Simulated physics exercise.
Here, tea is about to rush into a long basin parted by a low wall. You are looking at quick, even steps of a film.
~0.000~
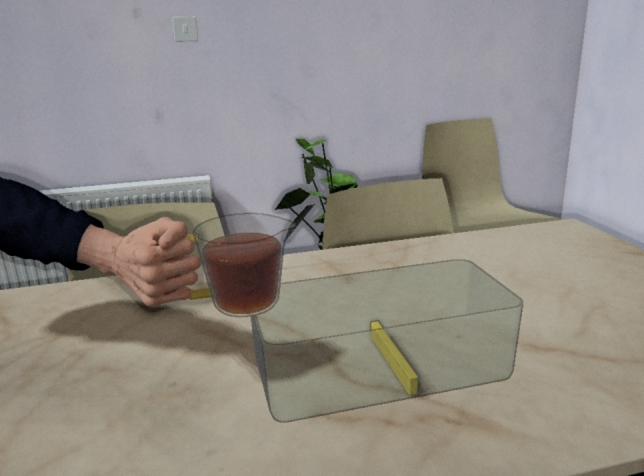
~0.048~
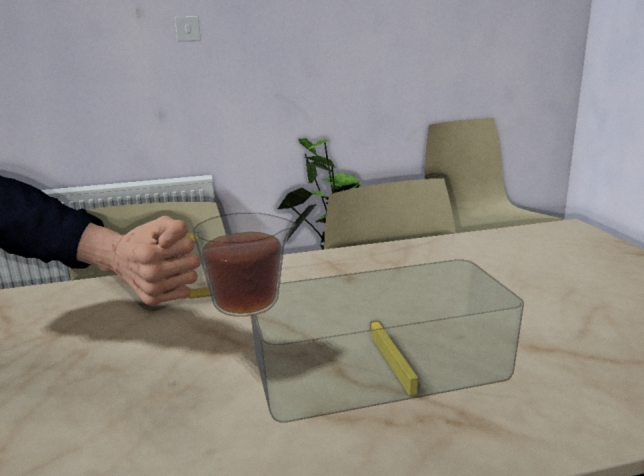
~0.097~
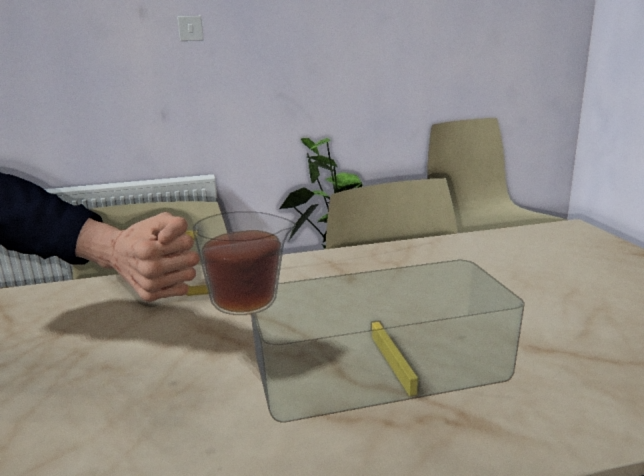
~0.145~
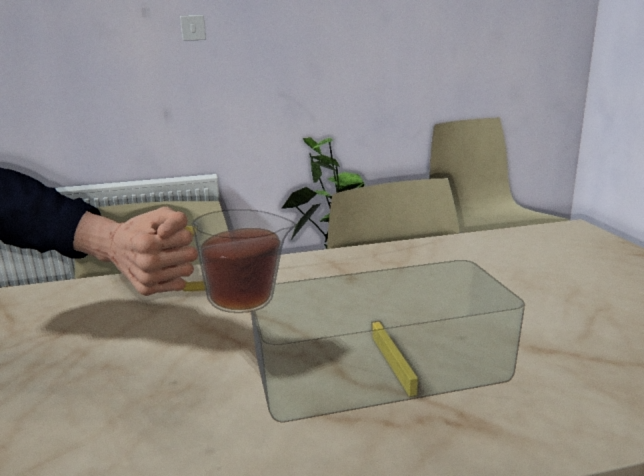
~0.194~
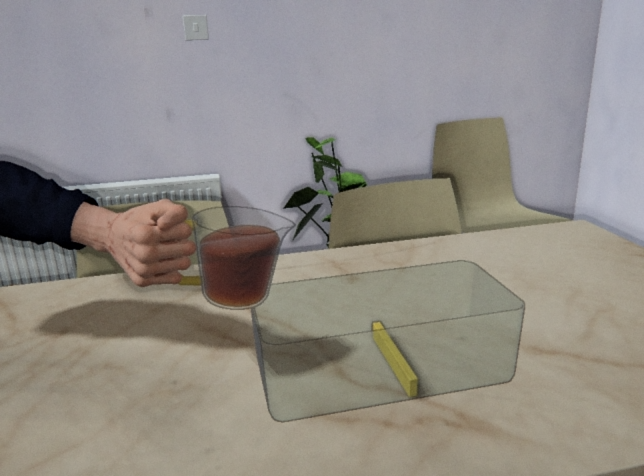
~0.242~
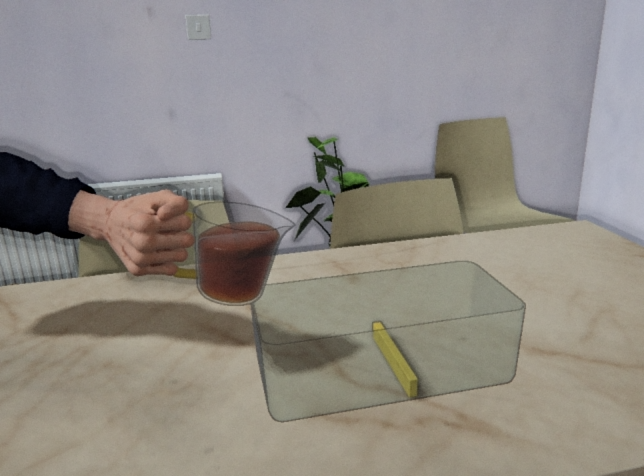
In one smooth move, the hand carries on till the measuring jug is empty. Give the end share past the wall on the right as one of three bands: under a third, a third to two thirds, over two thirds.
The share right of the wall ends up below a third.
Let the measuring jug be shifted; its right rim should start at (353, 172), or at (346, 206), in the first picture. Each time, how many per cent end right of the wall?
Result, first then second: About 80 % and about 85 %.
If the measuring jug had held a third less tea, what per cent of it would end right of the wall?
About 10 in a hundred.
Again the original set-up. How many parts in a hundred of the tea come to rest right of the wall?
It comes to 15 per cent or so.
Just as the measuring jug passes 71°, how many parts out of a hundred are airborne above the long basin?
Somewhere around 20 per cent of it.
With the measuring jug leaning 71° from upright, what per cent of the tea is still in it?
Near 75 percent is still in there.
After 0.66 s the tilt is 71° and 76 per cent is still to pour, 3 is left of the wall and 0 right of it.
After 0.97 s the tilt is 108° and 10 per cent is still to pour, 59 is left of the wall and 3 right of it.
After 1.29 s the tilt is 114° and 0 per cent is still to pour, 84 is left of the wall and 9 right of it.
After 1.64 s the tilt is 114° and 0 per cent is still to pour, 81 is left of the wall and 14 right of it.
In the end 81 per cent lies left of the wall, 14 right of it and 5 outside.
